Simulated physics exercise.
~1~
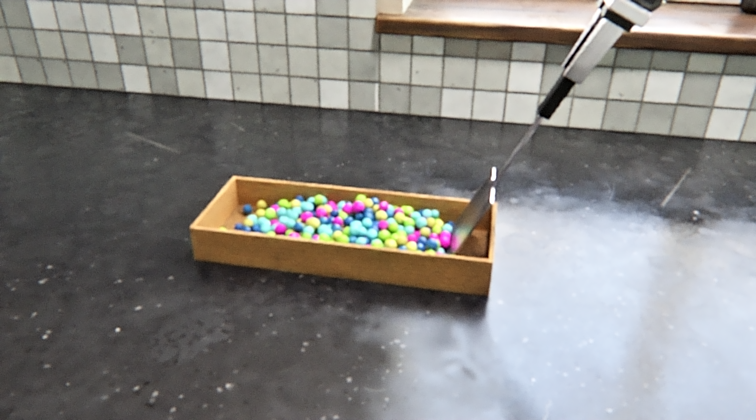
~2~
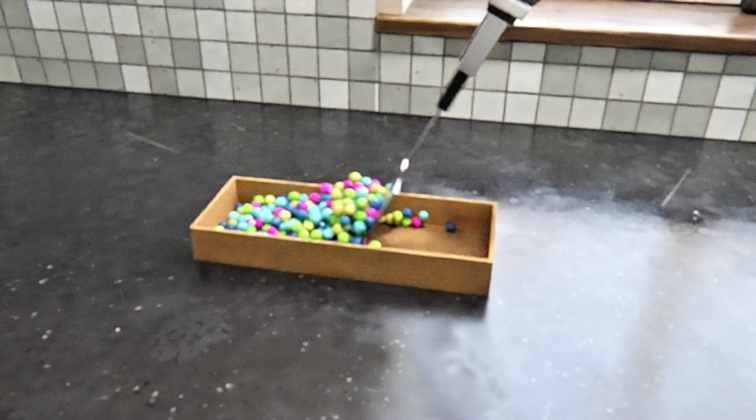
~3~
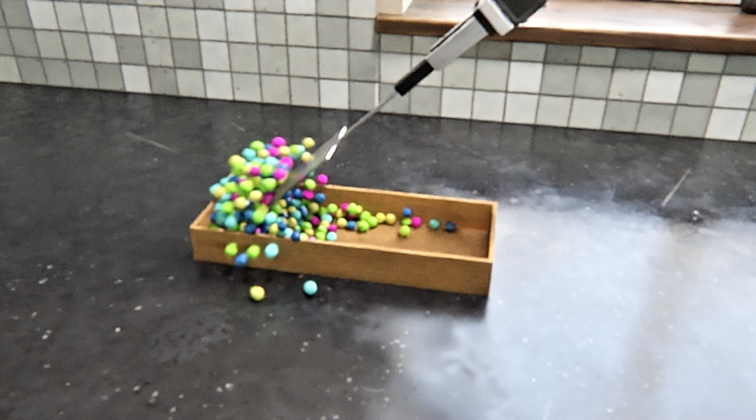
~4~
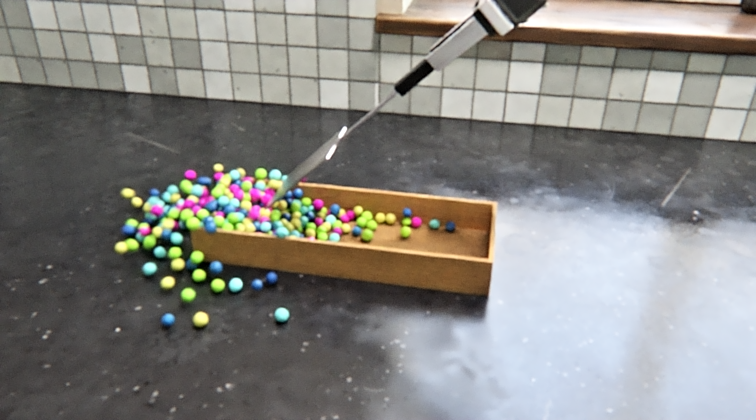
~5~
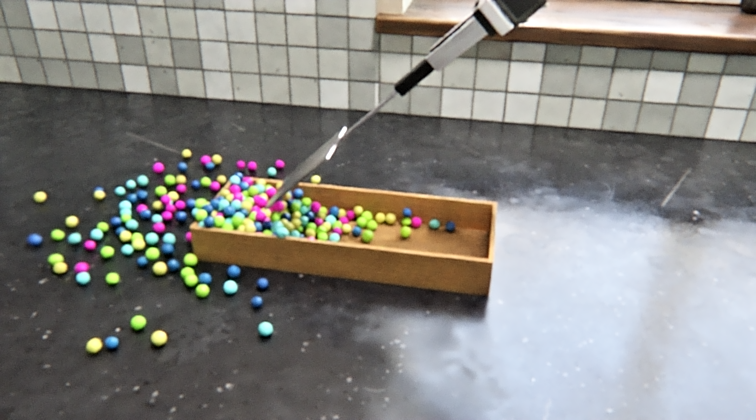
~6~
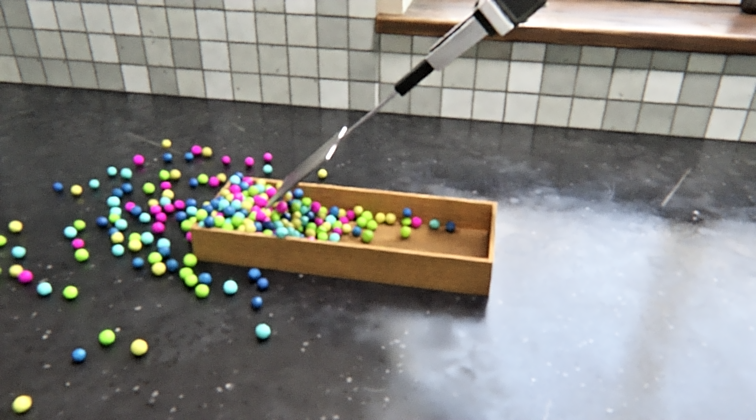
The clip opens on a shallow wooden trough of small colourful balls on a dark speckled counter, with a robot arm holding a spatula at its right end. The blade sweeps left through the trough, pushing the balls into a heap and leaving only a few behind. Near the left end the spatula tilts and stops, and the heap surges up and begins to spill over the edge. Balls pour onto the counter and scatter to the left and toward the viewer. At the end, the blade stays still over the trough, where most of the balls remain, while the rest lie widely spread outside.
